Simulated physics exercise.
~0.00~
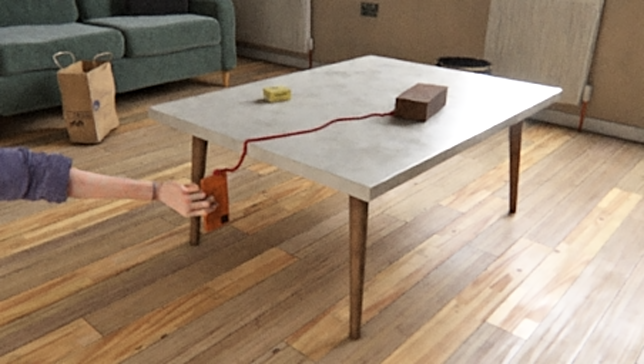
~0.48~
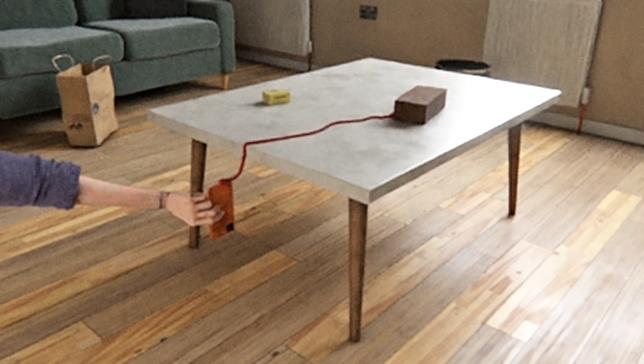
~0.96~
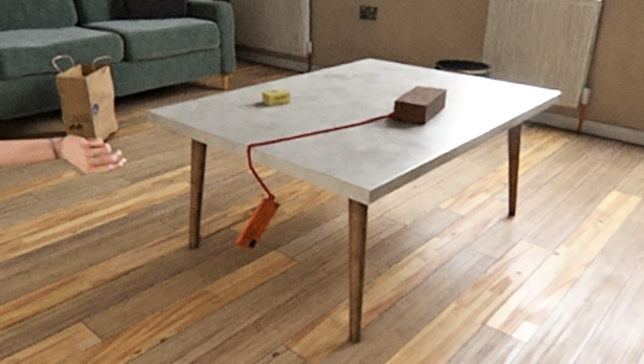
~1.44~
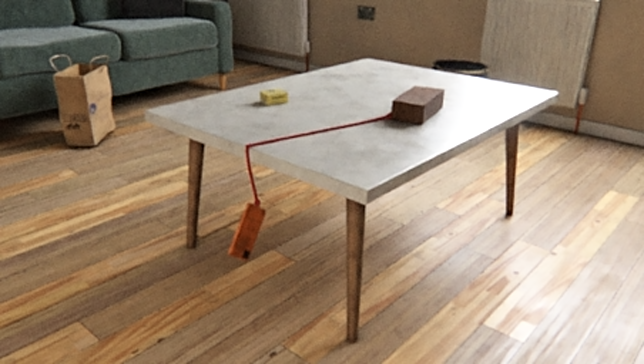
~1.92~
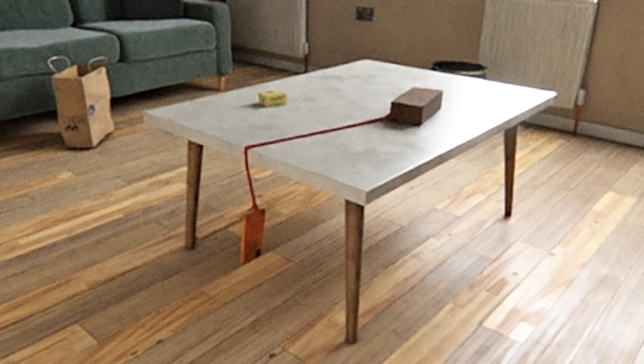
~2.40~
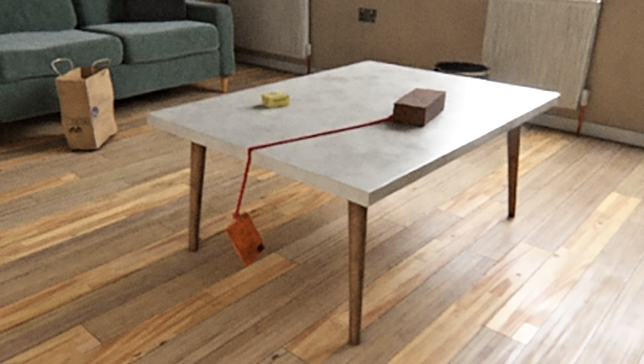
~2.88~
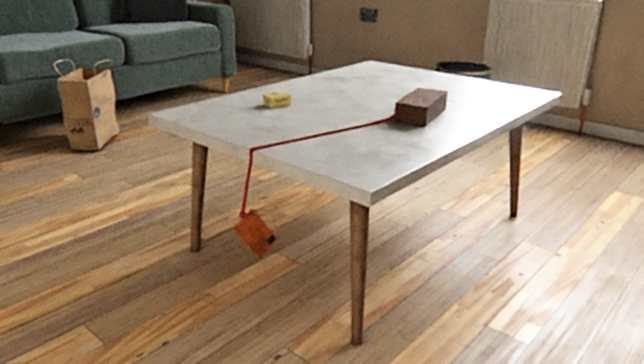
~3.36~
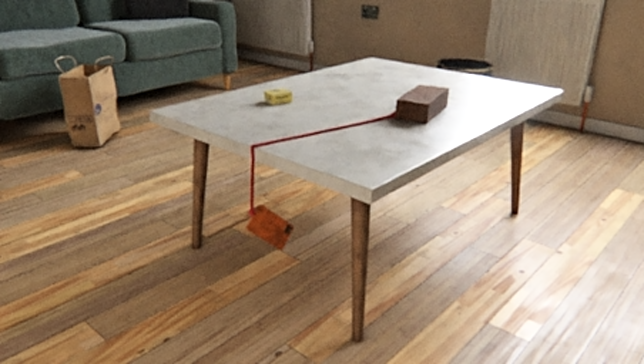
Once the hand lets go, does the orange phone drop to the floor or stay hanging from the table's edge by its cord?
The orange phone stays hanging by its red cord, dangling below the table's edge. The yellow box keeps its place on top.
An arm in a dark purple sleeve reaches in from the left, holding an orange phone beside a pale coffee table in a wood-floored room, seen from slightly above by a gently swaying camera. A red cord runs from the phone over the table's near edge to a brown brick toward the back, with a small yellow box to its left. The hand lets go and draws back out of view. The phone swings and twists below the edge as the cord pulls straighter. It ends up dangling above the floor, while the brick and yellow box stay in place.
